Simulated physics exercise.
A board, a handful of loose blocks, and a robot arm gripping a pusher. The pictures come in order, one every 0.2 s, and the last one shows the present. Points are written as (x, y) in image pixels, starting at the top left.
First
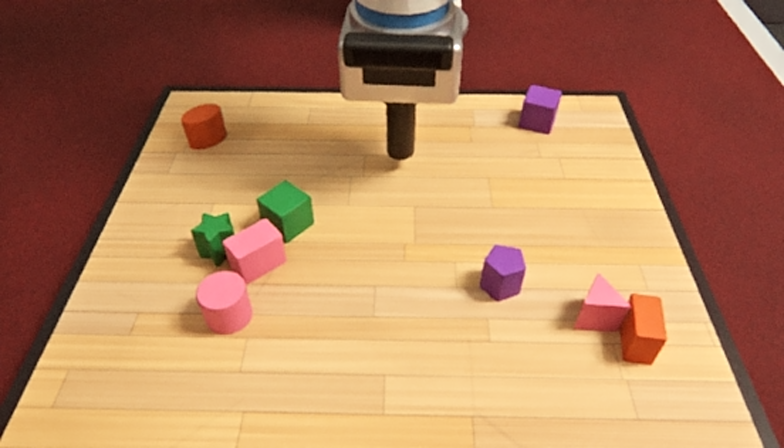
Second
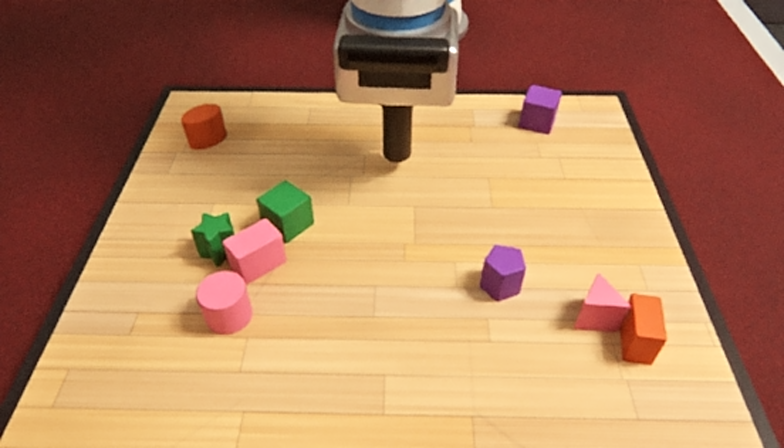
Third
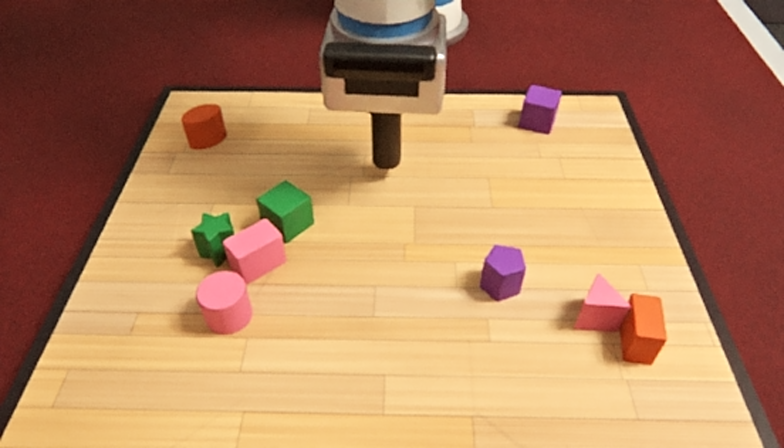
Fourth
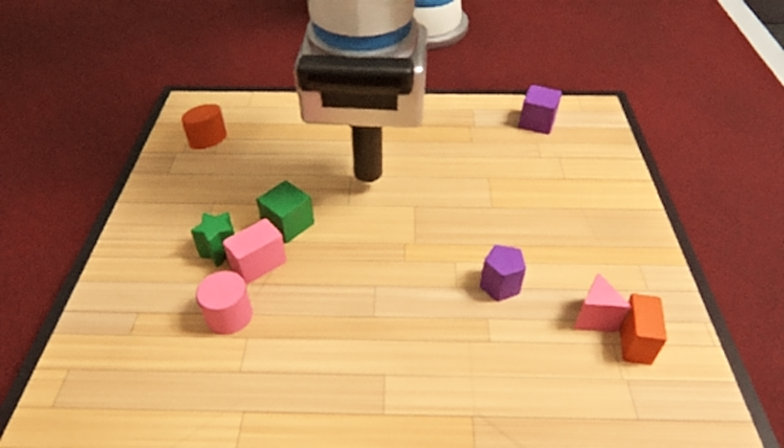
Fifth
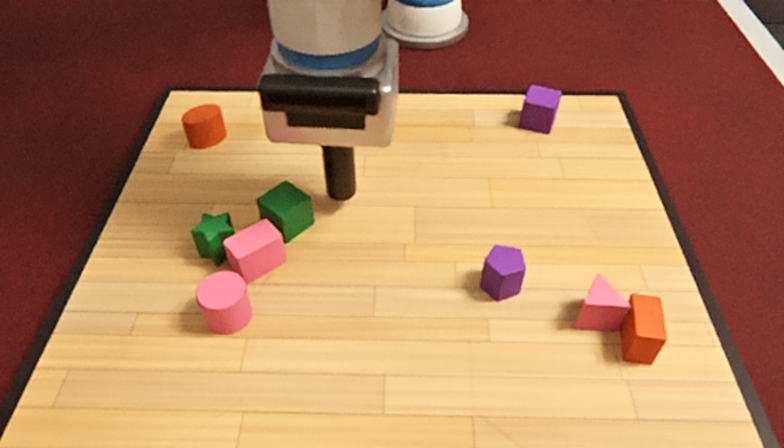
On a wooden board, a robot arm moves its pusher left and slightly nearer while blocks stay still.
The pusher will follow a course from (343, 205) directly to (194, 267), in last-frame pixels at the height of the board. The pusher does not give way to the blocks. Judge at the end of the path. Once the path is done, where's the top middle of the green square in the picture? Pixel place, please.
I predict (173, 216).
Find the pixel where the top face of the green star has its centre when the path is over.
In the picture, it is at (142, 246).
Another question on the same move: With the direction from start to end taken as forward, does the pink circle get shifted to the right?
No, I don't think so.
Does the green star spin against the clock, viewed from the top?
I believe so.
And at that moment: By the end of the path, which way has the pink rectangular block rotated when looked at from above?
Viewed from above, counterclockwise.
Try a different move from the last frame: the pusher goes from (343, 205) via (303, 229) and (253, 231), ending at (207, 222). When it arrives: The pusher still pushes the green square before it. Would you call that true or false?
That is true.
The first path, step by step. One third of the way, pusher (293, 212); pink rectangular block (238, 244), turned 35° anticlockwise; green square (254, 205), turned 25° clockwise.
Two thirds of the way, pusher (242, 233); green star (166, 237), turned 40° anticlockwise; pink rectangular block (233, 249), turned 50° anticlockwise; green square (202, 215), turned 55° clockwise.
At the end, pusher (189, 255); green star (142, 246), turned 35° anticlockwise; pink circle (222, 303); pink rectangular block (216, 262), turned 95° anticlockwise; green square (173, 216), turned 95° clockwise.
